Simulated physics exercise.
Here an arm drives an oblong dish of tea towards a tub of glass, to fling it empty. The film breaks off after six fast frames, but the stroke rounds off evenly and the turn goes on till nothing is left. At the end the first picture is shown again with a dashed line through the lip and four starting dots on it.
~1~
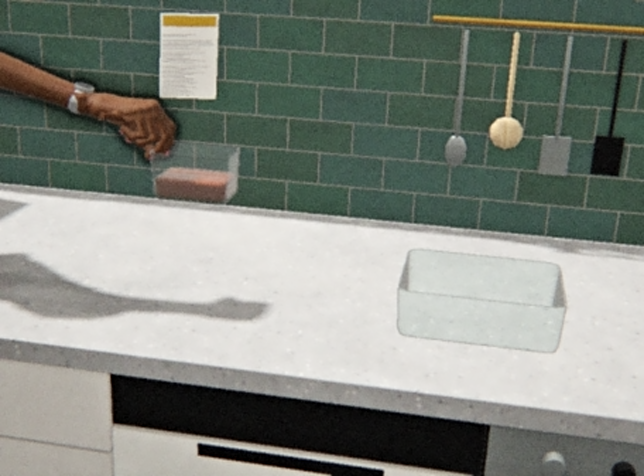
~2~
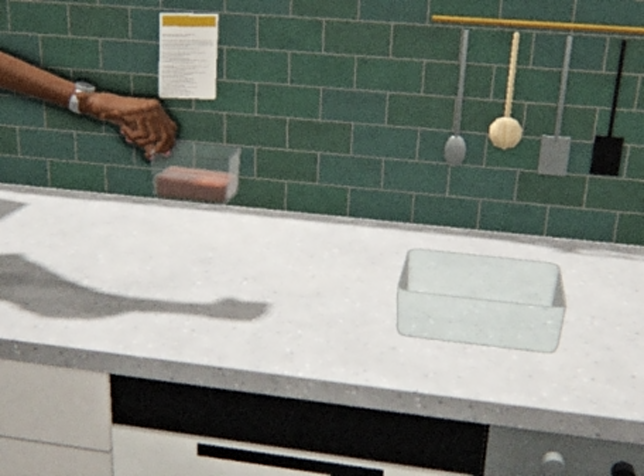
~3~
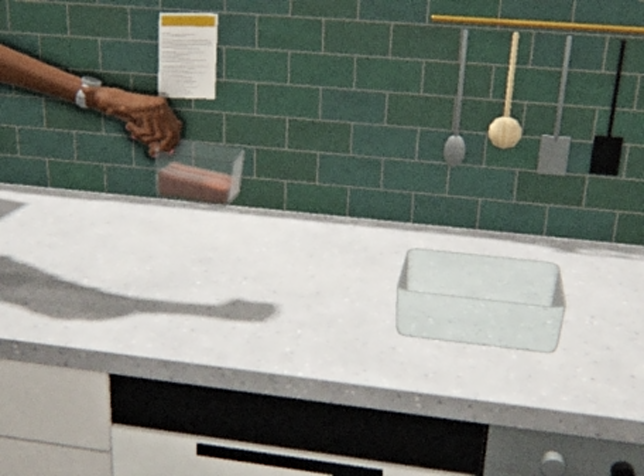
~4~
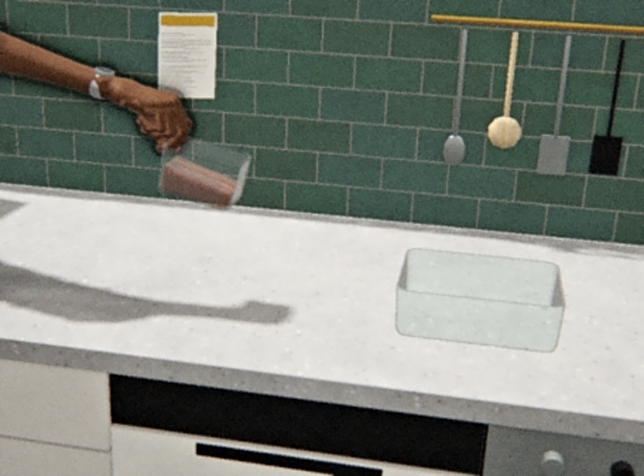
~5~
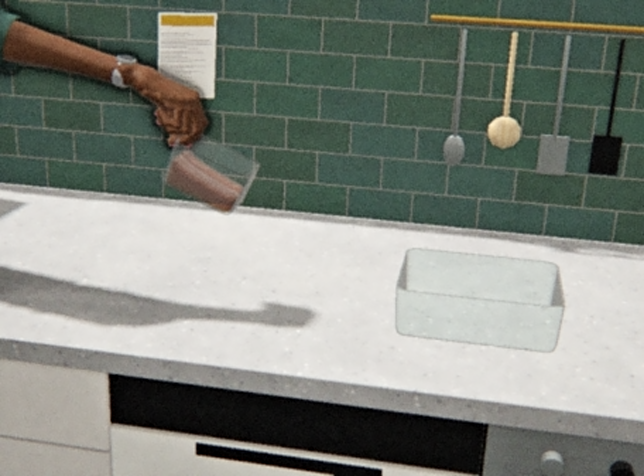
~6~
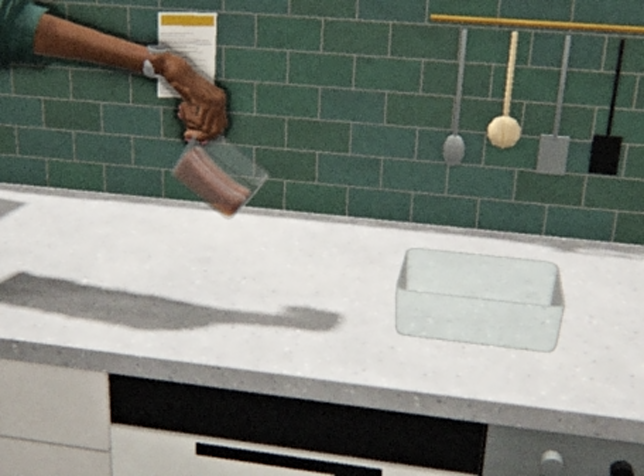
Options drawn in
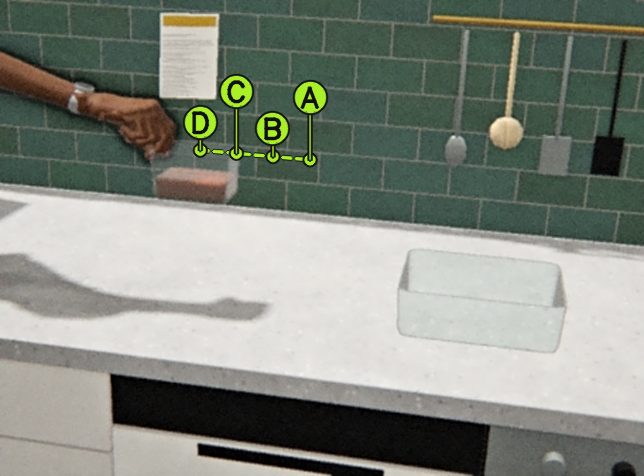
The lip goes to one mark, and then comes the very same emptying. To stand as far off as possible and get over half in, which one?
It is B.
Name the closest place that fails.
C it is.
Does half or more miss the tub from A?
No, that is safe.
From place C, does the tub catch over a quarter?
No.
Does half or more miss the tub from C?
Yes, that goes wrong.
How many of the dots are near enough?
Two of the four.
On the marked copy, A at (310, 159); B at (272, 156); C at (236, 153); D at (200, 150).
With A, about 76 % lands in the tub, 4 % falls short and 20 % goes beside or beyond.
With B, about 70 % lands in the tub, 18 % falls short and 12 % goes beside or beyond.
With C, about 8 % lands in the tub, 88 % falls short and 4 % goes beside or beyond.
With D, about 0 % lands in the tub, 95 % falls short and 5 % goes beside or beyond.
